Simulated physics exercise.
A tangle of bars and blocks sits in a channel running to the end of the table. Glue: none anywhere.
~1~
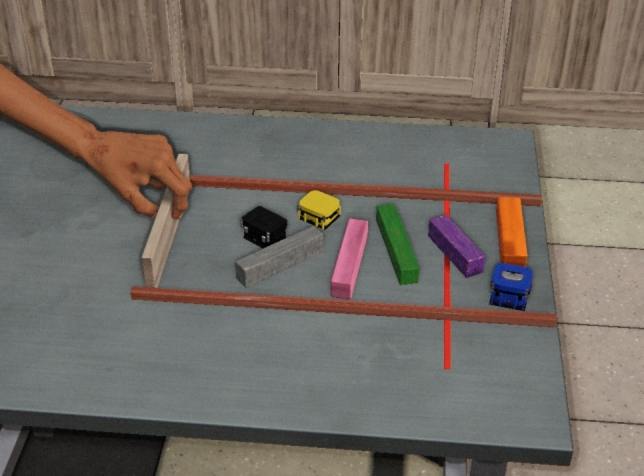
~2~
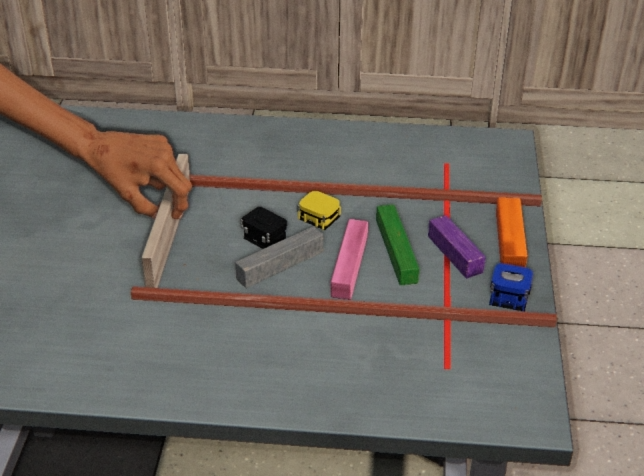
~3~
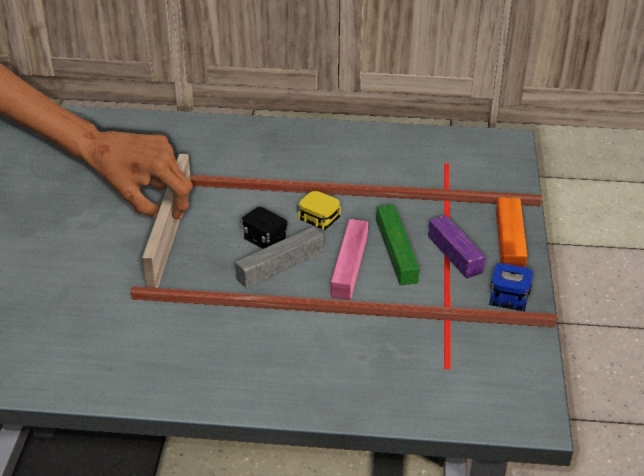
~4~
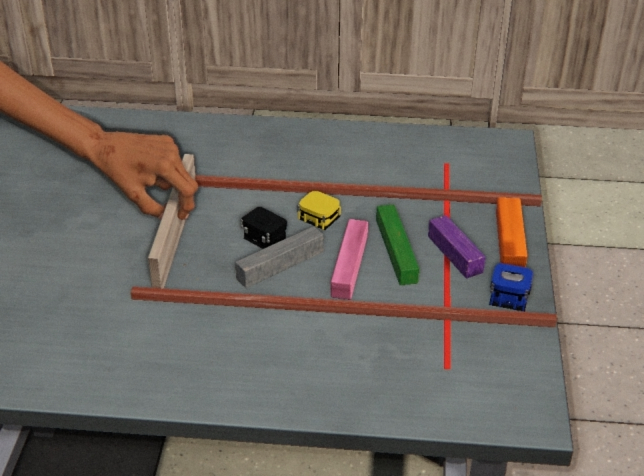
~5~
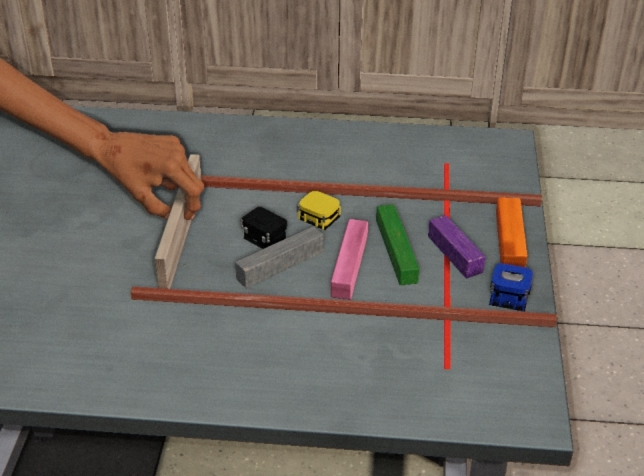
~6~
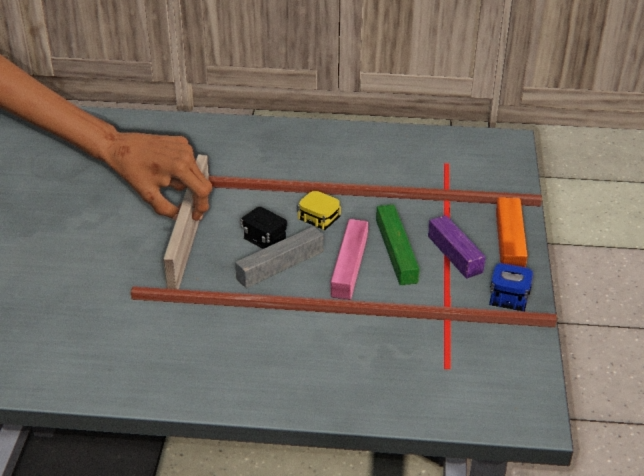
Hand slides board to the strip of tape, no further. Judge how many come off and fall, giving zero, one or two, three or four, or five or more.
Count: One or two.
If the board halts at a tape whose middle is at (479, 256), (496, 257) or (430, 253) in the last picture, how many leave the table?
Tallies in the order given: 3, 4, 0.
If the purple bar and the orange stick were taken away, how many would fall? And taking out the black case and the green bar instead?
0 in the first case and 0 in the second.
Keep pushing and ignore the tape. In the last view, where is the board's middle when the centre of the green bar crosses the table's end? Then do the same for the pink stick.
The middle is at (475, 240) when it's the green bar, and at (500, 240) when it's the pink stick.
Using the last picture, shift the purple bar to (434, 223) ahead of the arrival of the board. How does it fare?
From that start it hangs on.
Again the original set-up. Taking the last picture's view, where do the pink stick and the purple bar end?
Approximately (496, 275) for one, approximately (542, 236) for the other.
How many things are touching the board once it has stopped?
Count: 3.
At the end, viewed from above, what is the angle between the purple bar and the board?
Somewhere near 40 degrees, I'd say.
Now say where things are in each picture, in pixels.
Orange stick (511, 233); blue case (511, 286); purple bar (456, 246); board (168, 219); tape (447, 254), in the first frame.
Blue case (511, 287); black case (265, 230), in the second frame.
Purple bar (456, 246); green bar (397, 243), in the third frame.
Orange stick (511, 234); board (174, 220), in the fourth frame.
Blue case (511, 287); grey bar (280, 257), in the fifth frame.
Orange stick (511, 234); blue case (511, 287); purple bar (456, 246); board (188, 221); tape (447, 254), in the sixth frame.
A little later, none off yet; orange stick at rest near (511, 234); blue case at rest near (511, 287); purple bar at rest near (456, 246).
When it is over, the number that fall off is one or two; down, orange stick.
